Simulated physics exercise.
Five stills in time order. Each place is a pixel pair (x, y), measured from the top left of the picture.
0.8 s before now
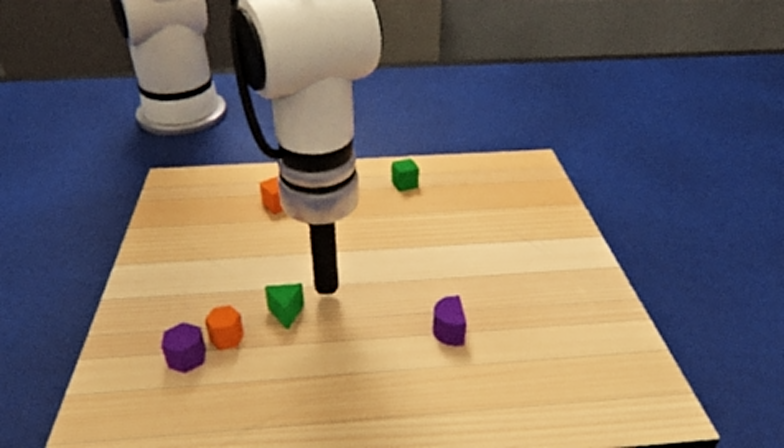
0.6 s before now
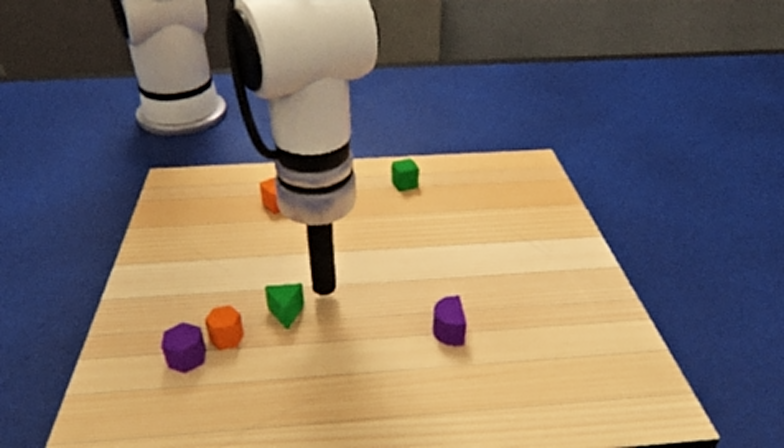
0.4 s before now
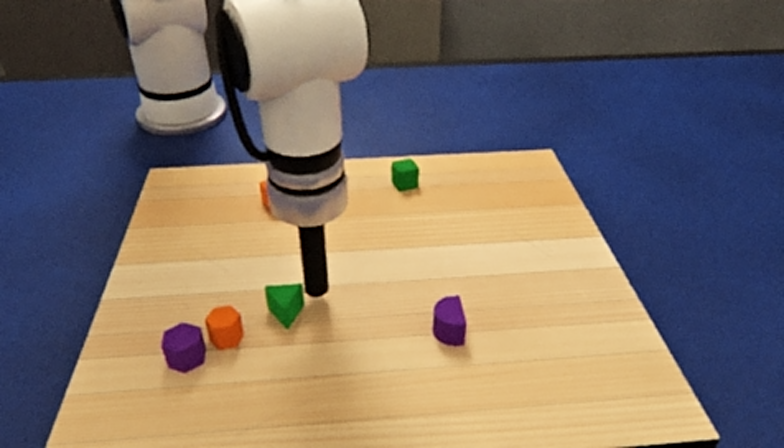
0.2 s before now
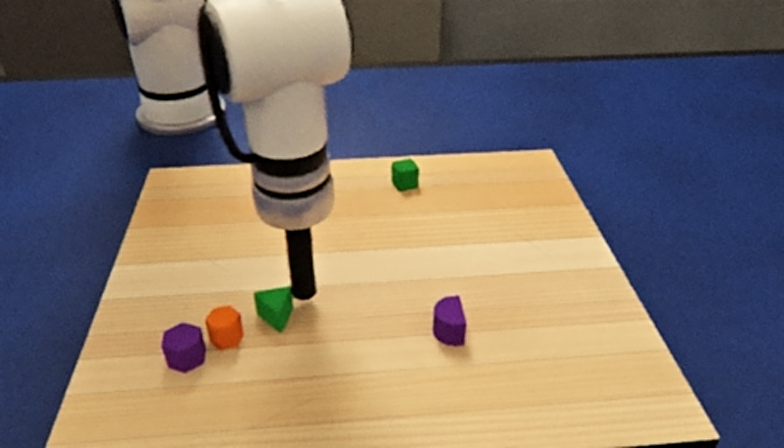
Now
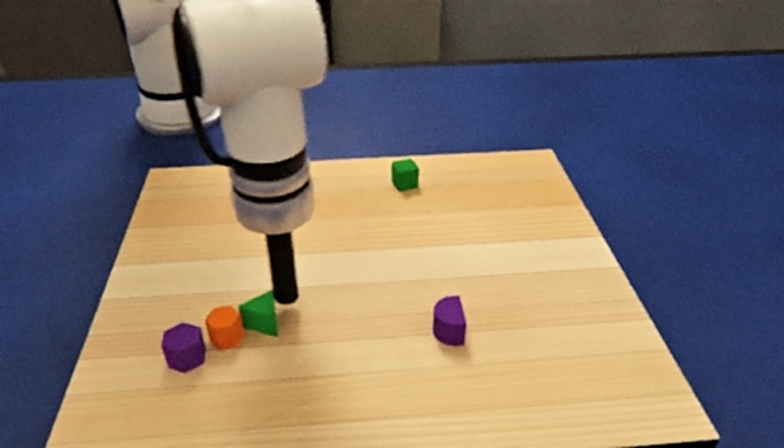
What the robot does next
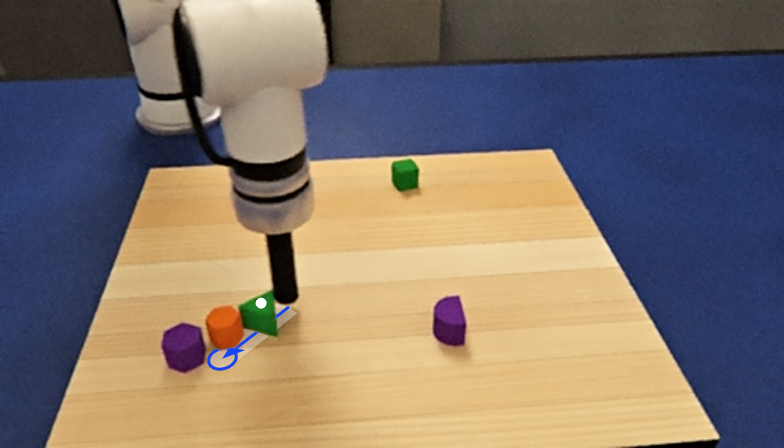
A pale wooden board lies on a blue surface, seen from the front and slightly above by a still camera. A white robot arm with a black peg hangs over it among purple and orange blocks at left, a green three-sided block beside them, a purple block at right and a green one behind. The arm moves left, and its peg pushes the three-sided block a short way left to the orange one.
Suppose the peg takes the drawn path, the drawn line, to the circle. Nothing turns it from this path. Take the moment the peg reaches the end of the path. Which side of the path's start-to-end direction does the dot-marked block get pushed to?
It moves off to the left.
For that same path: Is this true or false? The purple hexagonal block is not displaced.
False - the claim does not hold.
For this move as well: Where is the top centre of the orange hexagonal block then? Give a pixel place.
I'd guess (185, 341).
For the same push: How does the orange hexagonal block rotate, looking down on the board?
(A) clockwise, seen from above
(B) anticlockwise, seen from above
Letter A.
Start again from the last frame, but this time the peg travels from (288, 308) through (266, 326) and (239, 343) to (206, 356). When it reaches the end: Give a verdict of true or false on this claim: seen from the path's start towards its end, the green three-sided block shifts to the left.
This is true.
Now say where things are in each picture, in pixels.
In the first picture, tip of the peg (327, 287), middles of tops, purple hexagonal block (181, 336), orange hexagonal block (222, 316), green three-sided block (284, 292).
In the second picture, peg (324, 288), nothing pushed.
In the third picture, peg (317, 289), nothing pushed.
In the fourth picture, peg (304, 293), green three-sided block (274, 296).
In the fifth picture, peg (287, 297), purple hexagonal block (181, 336), orange hexagonal block (222, 316), green three-sided block (261, 303).
The line goes straight from (288, 308) to (223, 358); the dot is on the green three-sided block.
The first path, step by step. Halfway along, peg (255, 321); purple hexagonal block (172, 338); orange hexagonal block (209, 328), turned 45° clockwise; green three-sided block (238, 328), turned 50° anticlockwise.
At the end, peg (220, 348); purple hexagonal block (147, 341), turned 25° anticlockwise; orange hexagonal block (185, 341), turned 115° clockwise; green three-sided block (207, 359), turned 50° anticlockwise.
